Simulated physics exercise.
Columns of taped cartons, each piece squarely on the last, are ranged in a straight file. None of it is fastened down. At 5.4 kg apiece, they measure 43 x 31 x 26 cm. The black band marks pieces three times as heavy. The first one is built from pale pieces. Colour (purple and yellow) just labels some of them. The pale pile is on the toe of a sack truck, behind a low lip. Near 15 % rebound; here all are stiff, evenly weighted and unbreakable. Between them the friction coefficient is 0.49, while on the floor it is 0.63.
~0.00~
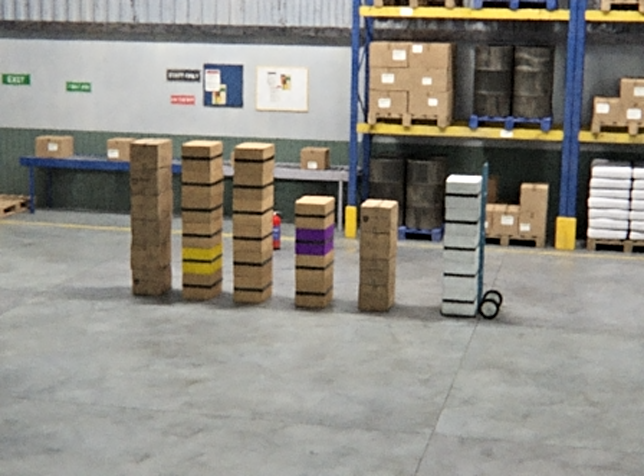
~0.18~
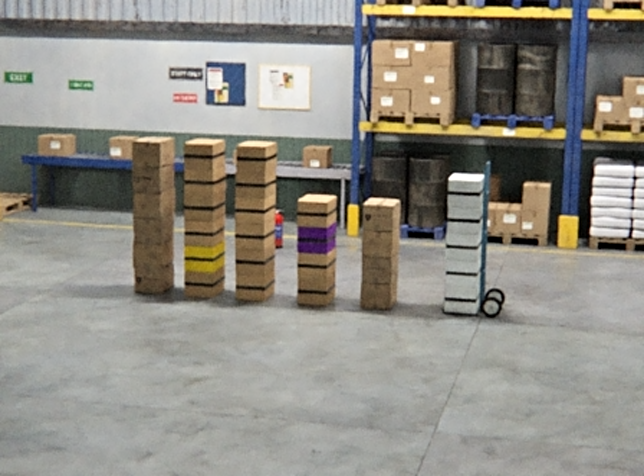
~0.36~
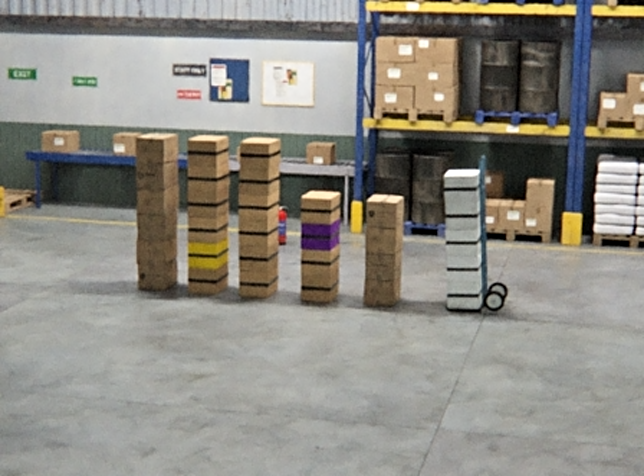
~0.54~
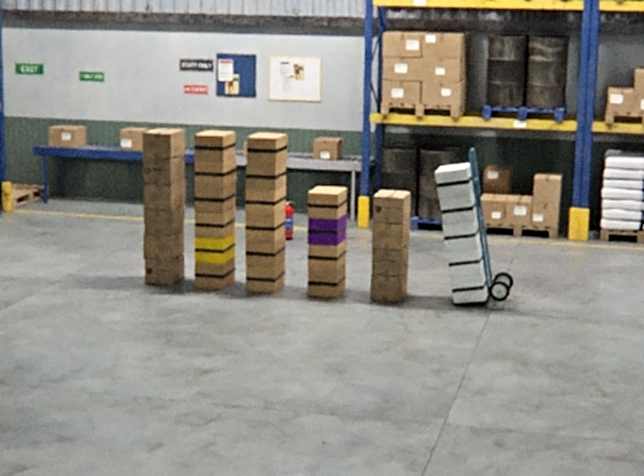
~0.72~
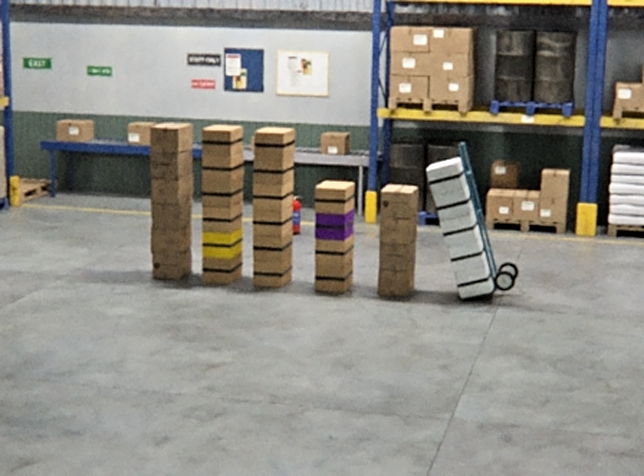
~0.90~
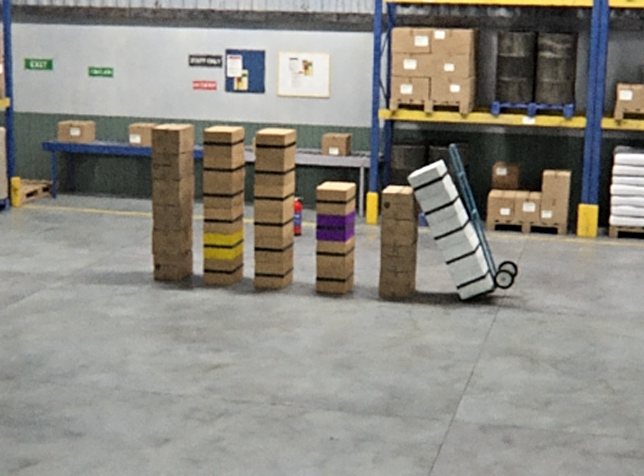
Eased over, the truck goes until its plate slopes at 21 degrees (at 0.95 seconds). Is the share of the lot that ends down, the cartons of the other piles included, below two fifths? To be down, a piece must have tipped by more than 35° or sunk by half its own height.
Yes, it stays below two fifths.
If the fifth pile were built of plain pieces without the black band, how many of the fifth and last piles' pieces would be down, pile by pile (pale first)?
In that case fifth 6, last 5.
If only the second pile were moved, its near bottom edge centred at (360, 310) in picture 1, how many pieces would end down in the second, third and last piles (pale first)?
Second 0; third 0; last 0.
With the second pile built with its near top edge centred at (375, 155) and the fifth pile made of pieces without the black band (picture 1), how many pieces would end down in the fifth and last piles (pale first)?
Pile by pile, that gives fifth 6 and last 6.
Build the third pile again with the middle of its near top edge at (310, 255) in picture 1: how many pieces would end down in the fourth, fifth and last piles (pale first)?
Counts down - fourth: 0; fifth: 0; last: 0.
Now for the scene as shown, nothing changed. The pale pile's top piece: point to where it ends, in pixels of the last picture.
(366, 220).
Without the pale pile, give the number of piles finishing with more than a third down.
1.
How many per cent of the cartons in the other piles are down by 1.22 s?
0 per cent at that moment.
After 1.22 s, 5 of the pale pile down; none of the 26 other cartons down, 4 disturbed.
After 1.64 s, 5 of the pale pile down; 2 of the 26 other cartons down; purple carton 18° from how it stood.
In the end (2.7 s), 5 of the pale pile down; 3 of the 26 other cartons down; purple carton 30° from how it stood; yellow carton unmoved. That is 12 per cent. From the last view, middles, purple carton near (295, 227), yellow carton near (223, 242).
